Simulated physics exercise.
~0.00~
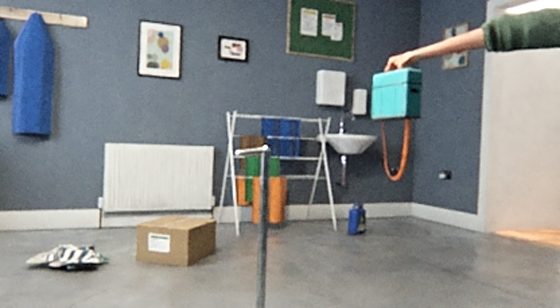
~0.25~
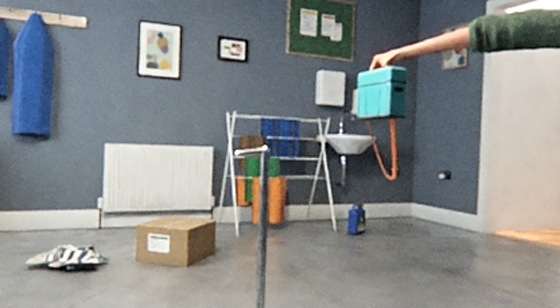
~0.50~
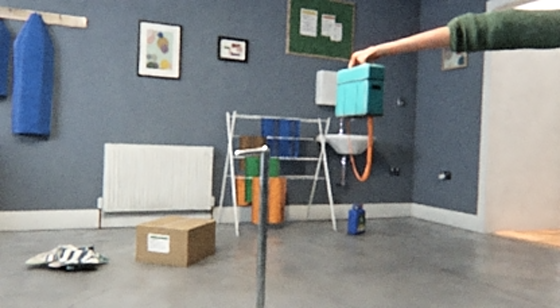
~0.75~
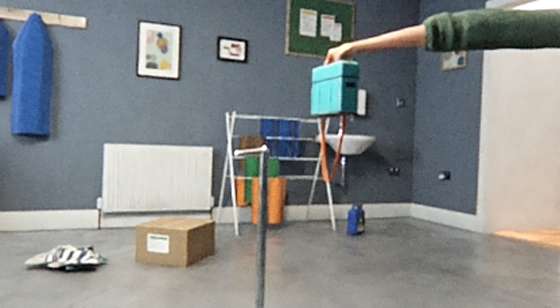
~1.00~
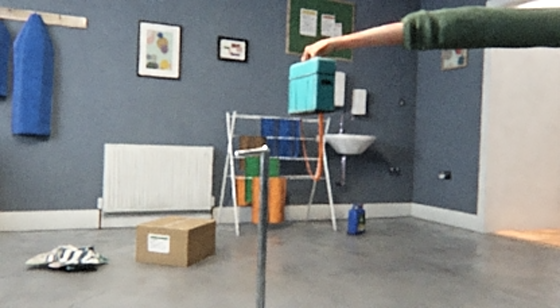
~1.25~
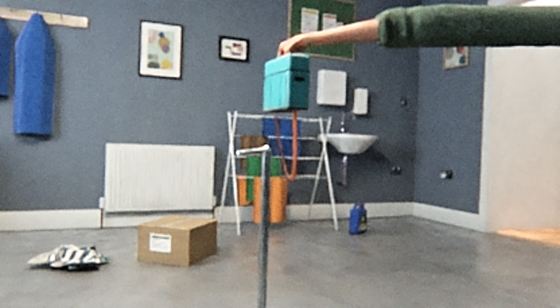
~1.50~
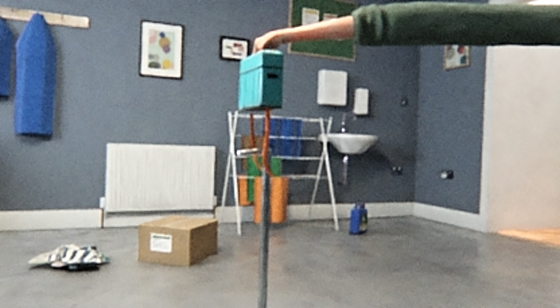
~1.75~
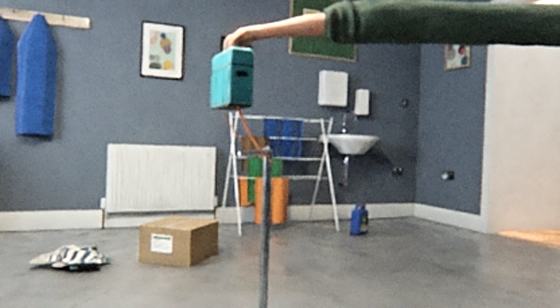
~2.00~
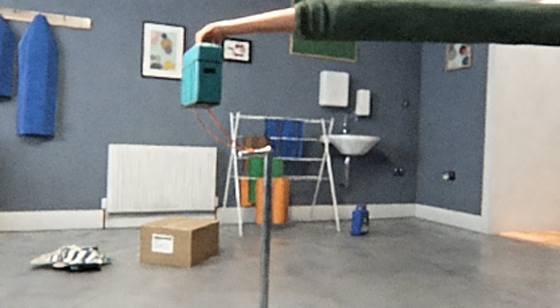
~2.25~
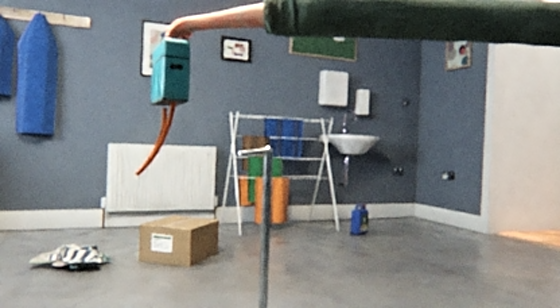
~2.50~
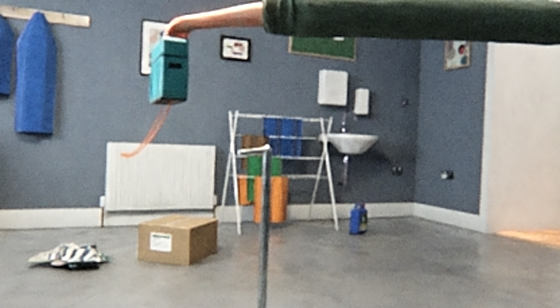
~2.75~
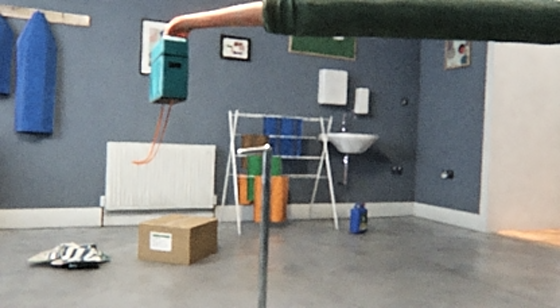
In a room with grey-blue walls and a grey floor, seen from the front by a slightly swaying camera, a white drying rack and sink stand behind a thin hooked post, with a cardboard box to the left. A hand in a dark green sleeve reaches in from the right, holding an upright turquoise case with an orange loop hanging beneath it. The arm carries the case steadily left and over the post. The loop trails behind as it passes the hook, then comes away freely and swings left. The case stops above the white radiator, clear of the post, its loop still swaying.
